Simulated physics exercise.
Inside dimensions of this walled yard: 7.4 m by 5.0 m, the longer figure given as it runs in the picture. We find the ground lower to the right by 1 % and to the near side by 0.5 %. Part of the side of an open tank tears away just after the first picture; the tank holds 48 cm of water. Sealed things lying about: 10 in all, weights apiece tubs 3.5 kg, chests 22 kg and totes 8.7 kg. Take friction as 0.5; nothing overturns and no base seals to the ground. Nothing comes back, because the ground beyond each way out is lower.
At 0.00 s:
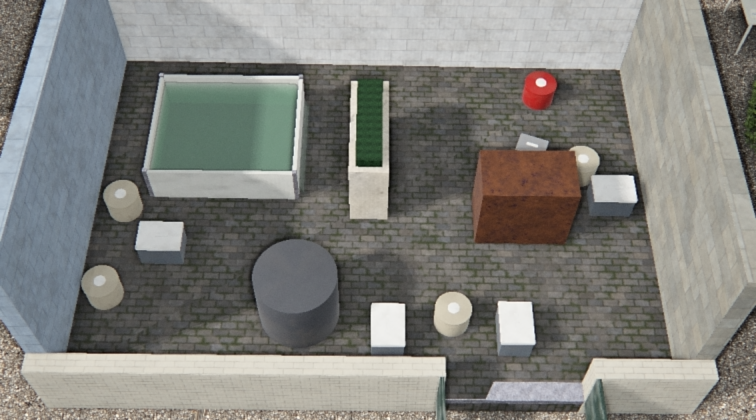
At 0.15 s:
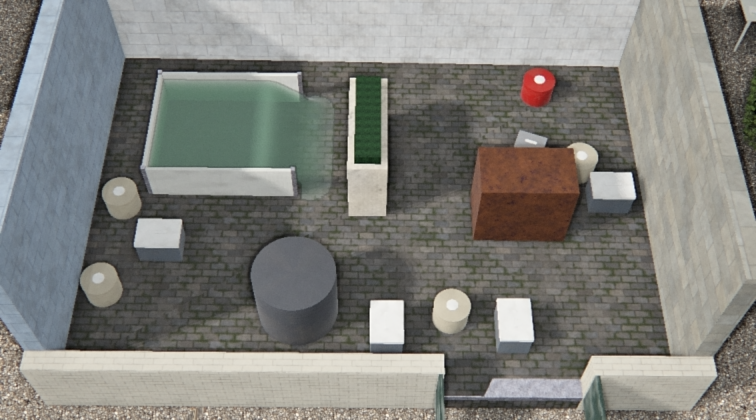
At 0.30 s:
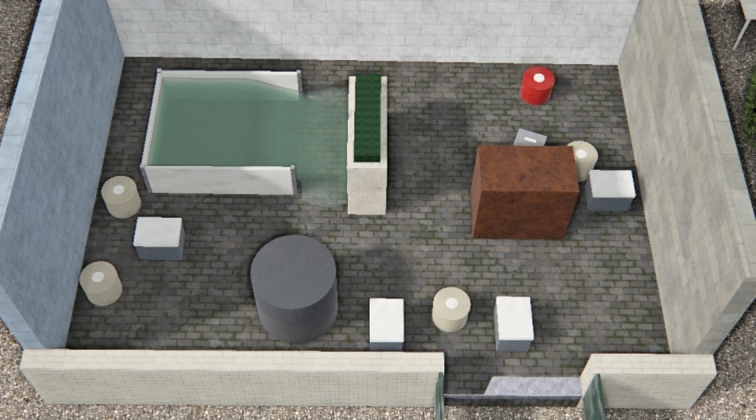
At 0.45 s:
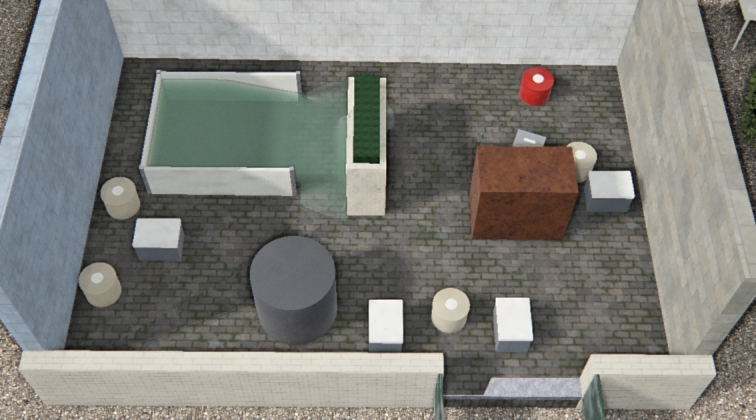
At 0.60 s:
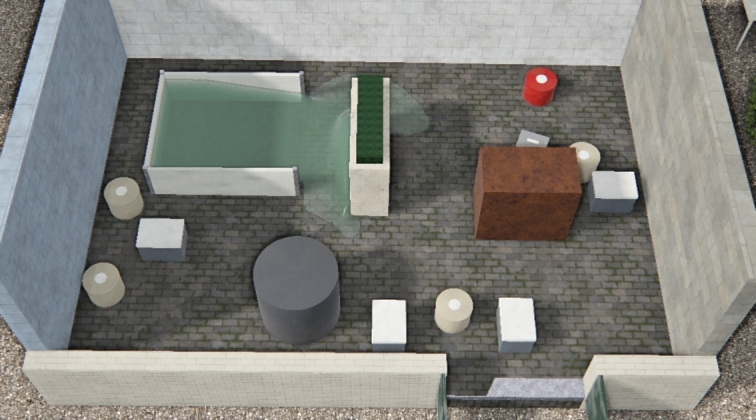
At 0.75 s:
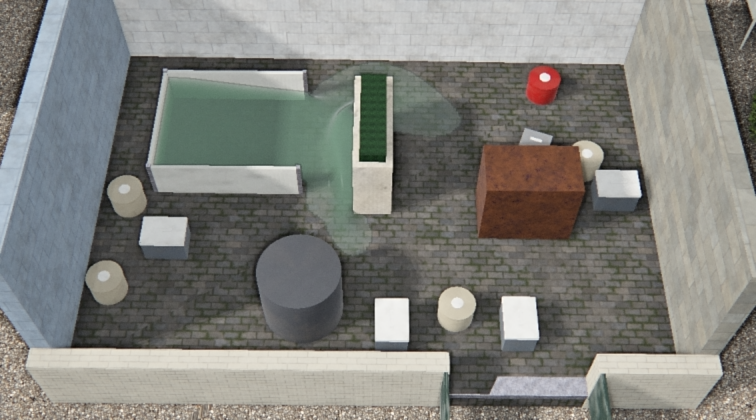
Green water pours from the open right side of a white tank and spreads around a planter.
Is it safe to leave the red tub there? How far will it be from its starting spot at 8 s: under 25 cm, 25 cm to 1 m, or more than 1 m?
Badly dislodged.
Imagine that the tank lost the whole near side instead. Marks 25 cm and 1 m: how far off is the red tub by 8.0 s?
If that happened, the red tub does not really move.
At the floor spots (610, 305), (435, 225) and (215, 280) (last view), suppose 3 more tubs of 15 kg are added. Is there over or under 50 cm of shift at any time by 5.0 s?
In turn: Less, less, short of it.
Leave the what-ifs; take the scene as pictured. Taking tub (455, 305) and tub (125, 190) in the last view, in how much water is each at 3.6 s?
7 and 0 cm.
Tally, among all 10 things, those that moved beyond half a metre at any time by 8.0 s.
All told, that gives 6.
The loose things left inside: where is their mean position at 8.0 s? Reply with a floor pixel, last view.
Roughly at (428, 247).
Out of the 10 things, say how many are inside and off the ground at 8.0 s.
At that time the total is 5.
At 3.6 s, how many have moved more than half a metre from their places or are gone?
That would be 2.
After 1.6 s the red tub is near (553, 77), 0.1 m from its start, aground; 0 of 10 are out; 0 afloat.
After 3.6 s the red tub is near (628, 126), 1.4 m from its start, afloat; 0 of 10 are out; 3 afloat.
After 5.6 s the red tub is near (643, 200), 2.4 m from its start, afloat; 0 of 10 are out; 4 afloat.
After 8.0 s the red tub is near (648, 236), 2.9 m from its start, afloat; 0 of 10 are out; 5 afloat.
